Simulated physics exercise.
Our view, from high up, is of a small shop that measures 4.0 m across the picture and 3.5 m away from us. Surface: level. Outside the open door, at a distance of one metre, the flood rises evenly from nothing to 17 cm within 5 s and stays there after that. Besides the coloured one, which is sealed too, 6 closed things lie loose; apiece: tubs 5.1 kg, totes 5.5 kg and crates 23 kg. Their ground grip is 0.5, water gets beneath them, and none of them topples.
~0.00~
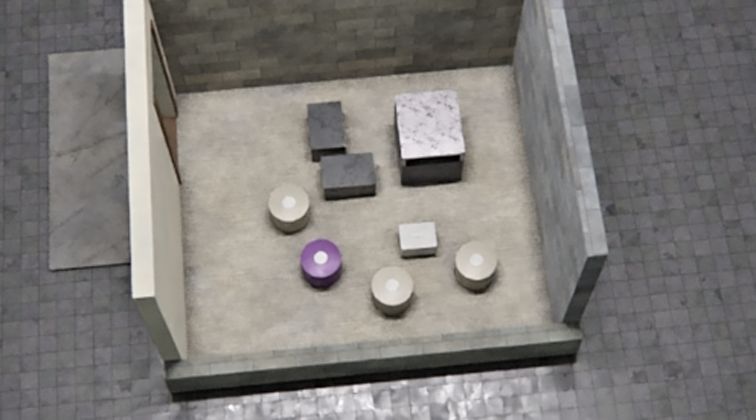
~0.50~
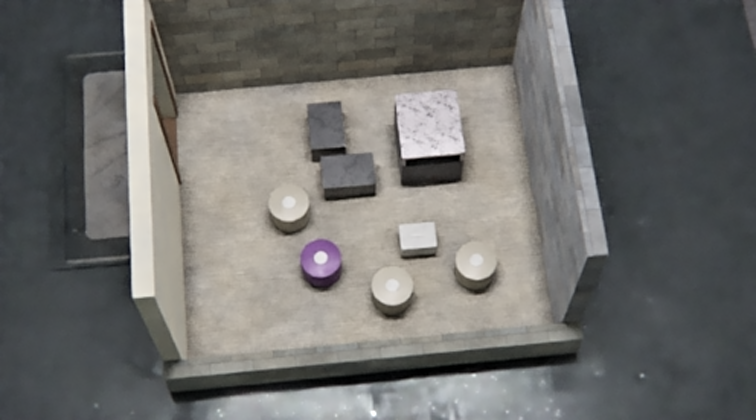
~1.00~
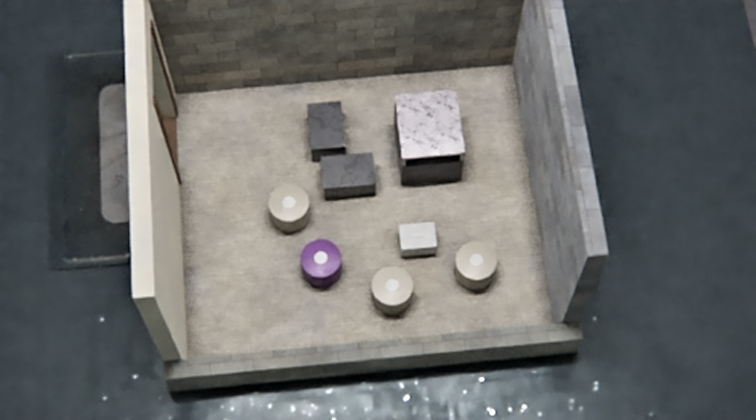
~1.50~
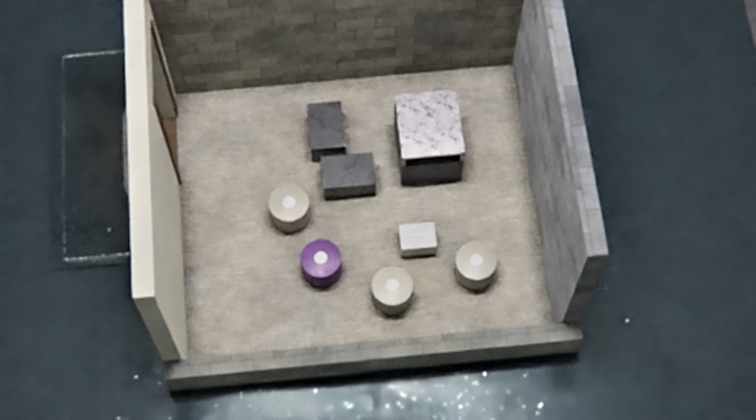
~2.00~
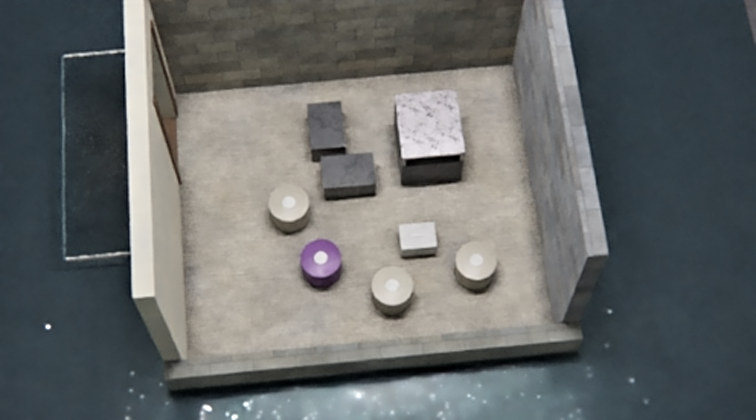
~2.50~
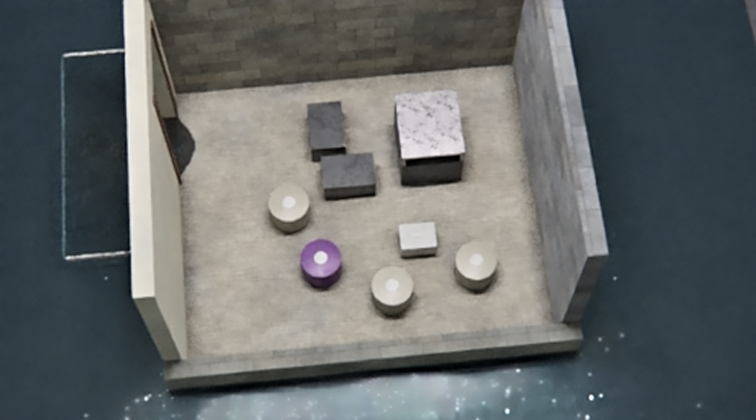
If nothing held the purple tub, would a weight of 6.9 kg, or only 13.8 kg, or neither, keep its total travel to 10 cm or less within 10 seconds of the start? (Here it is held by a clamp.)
Only 13.8 kg would.
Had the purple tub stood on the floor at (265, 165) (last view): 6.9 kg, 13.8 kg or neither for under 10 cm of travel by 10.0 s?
Outcome - failure with both.
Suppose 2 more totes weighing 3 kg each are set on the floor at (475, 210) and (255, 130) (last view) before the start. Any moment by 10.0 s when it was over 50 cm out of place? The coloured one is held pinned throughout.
First stays inside, then exceeds it.
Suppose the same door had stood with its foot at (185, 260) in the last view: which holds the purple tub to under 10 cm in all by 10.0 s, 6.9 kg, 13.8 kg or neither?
The big mass is needed.
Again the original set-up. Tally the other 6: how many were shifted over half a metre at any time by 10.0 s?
Result: 1.
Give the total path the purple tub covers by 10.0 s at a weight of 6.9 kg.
All together it comes to about 50 cm.
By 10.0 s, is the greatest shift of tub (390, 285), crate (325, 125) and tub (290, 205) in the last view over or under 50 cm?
Below, below, beyond.
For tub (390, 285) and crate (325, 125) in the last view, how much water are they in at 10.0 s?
2 and 7 cm.
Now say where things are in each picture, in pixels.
The purple tub at (321, 258), on the bottom; water covers 0.0 m2; 0 of 7 have shifted, in the first frame.
The purple tub at (321, 258), on the bottom; water covers 0.0 m2; 0 of 7 have shifted, in the second frame.
The purple tub at (321, 258), on the bottom; water covers 0.0 m2; 0 of 7 have shifted, in the third frame.
The purple tub at (321, 258), on the bottom; 0.0 m2 under water; 0 of 7 have shifted, in the fourth frame.
The purple tub at (321, 258), on the bottom; 0.0 m2 under water; 0 of 7 have shifted, in the fifth frame.
The purple tub at (321, 258), on the bottom; water covers 0.1 m2; 0 of 7 have shifted, in the sixth frame.
After 3.5 s the purple tub would be 0 cm from its start with 6.9 kg and 0 cm from its start with 13.8 kg; 0 cm of water round it then.
After 4.5 s the purple tub would be 0 cm from its start with 6.9 kg and 0 cm from its start with 13.8 kg; 0 cm of water round it then.
After 7.0 s the purple tub would be 2 cm from its start with 6.9 kg and 0 cm from its start with 13.8 kg; 3 cm of water round it then.
After 10.0 s the purple tub would be 47 cm from its start with 6.9 kg and 0 cm from its start with 13.8 kg; 4 cm of water round it then.
